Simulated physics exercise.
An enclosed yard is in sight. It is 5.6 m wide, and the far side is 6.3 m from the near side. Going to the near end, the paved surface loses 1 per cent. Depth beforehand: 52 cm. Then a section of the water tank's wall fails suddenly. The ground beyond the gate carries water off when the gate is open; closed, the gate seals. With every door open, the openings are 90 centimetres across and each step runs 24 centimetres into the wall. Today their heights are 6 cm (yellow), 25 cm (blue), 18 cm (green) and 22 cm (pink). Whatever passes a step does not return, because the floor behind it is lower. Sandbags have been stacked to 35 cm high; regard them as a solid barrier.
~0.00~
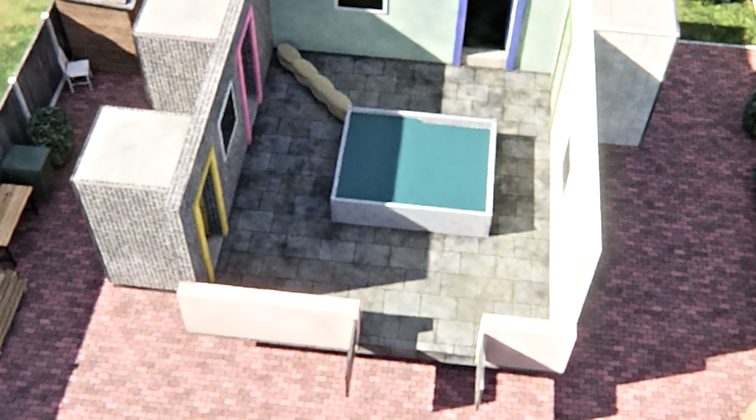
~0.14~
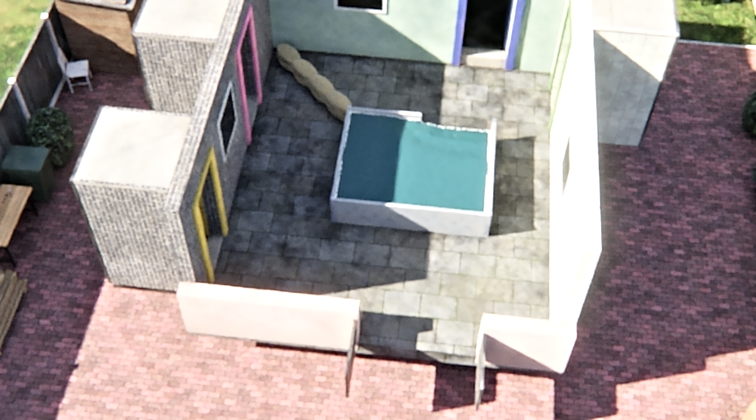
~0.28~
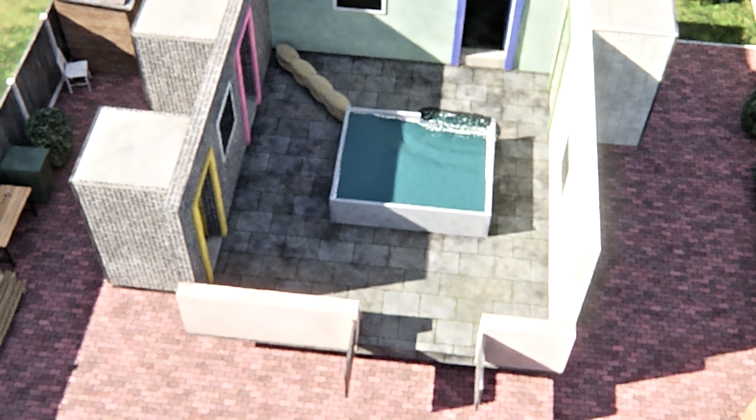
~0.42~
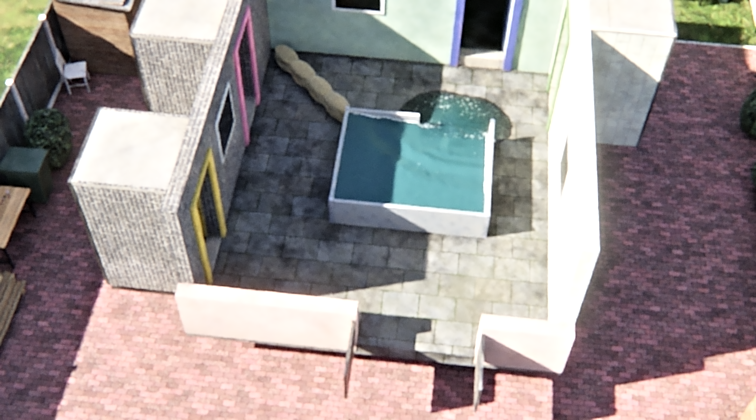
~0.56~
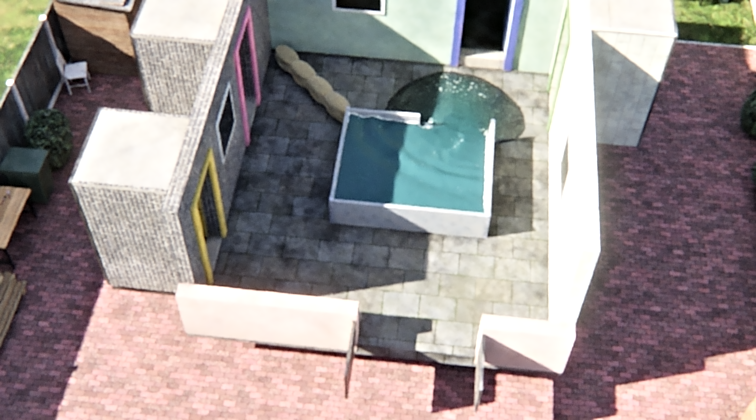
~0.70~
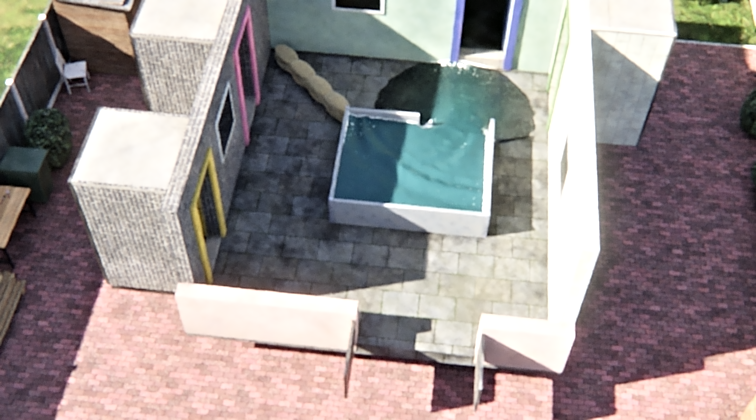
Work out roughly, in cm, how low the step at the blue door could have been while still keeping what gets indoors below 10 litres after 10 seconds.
No lower than about 28 cm.
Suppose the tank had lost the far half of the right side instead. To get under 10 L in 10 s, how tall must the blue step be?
Some 13.5 cm.
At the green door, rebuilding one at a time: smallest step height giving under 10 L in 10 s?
About 23 cm at green.
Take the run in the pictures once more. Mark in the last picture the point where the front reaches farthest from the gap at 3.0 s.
At about (271, 54).
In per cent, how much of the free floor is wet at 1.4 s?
Approximately 20 % of the floor.
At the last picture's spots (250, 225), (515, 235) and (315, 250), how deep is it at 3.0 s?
In that order: 0, 0 and 0 cm.
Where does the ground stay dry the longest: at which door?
Yellow.
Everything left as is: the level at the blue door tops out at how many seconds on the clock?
Roughly 2.2 s.
After 1.4 s water covers 20 % of the floor, deepest (31 cm) near (472, 139); 31 cm at the blue door, 2 litres in over its 25 cm step.
After 3.0 s water covers 30 % of the floor, deepest (29 cm) near (540, 78); 28 cm at the blue door, 26 litres in over its 25 cm step.
After 10.0 s water covers 85 % of the floor, deepest (16 cm) near (537, 349); 12 cm at the blue door, 31 litres in over its 25 cm step.
At the blue door as built, the water arrived by 0.7 s and peaked near 32 cm at 2.2 s.
Run again over the same 10 s with other heights there, 40 litres in over 24 cm, 1 litre over 32 cm. The limit of 10 litres is kept from about 28 cm up.
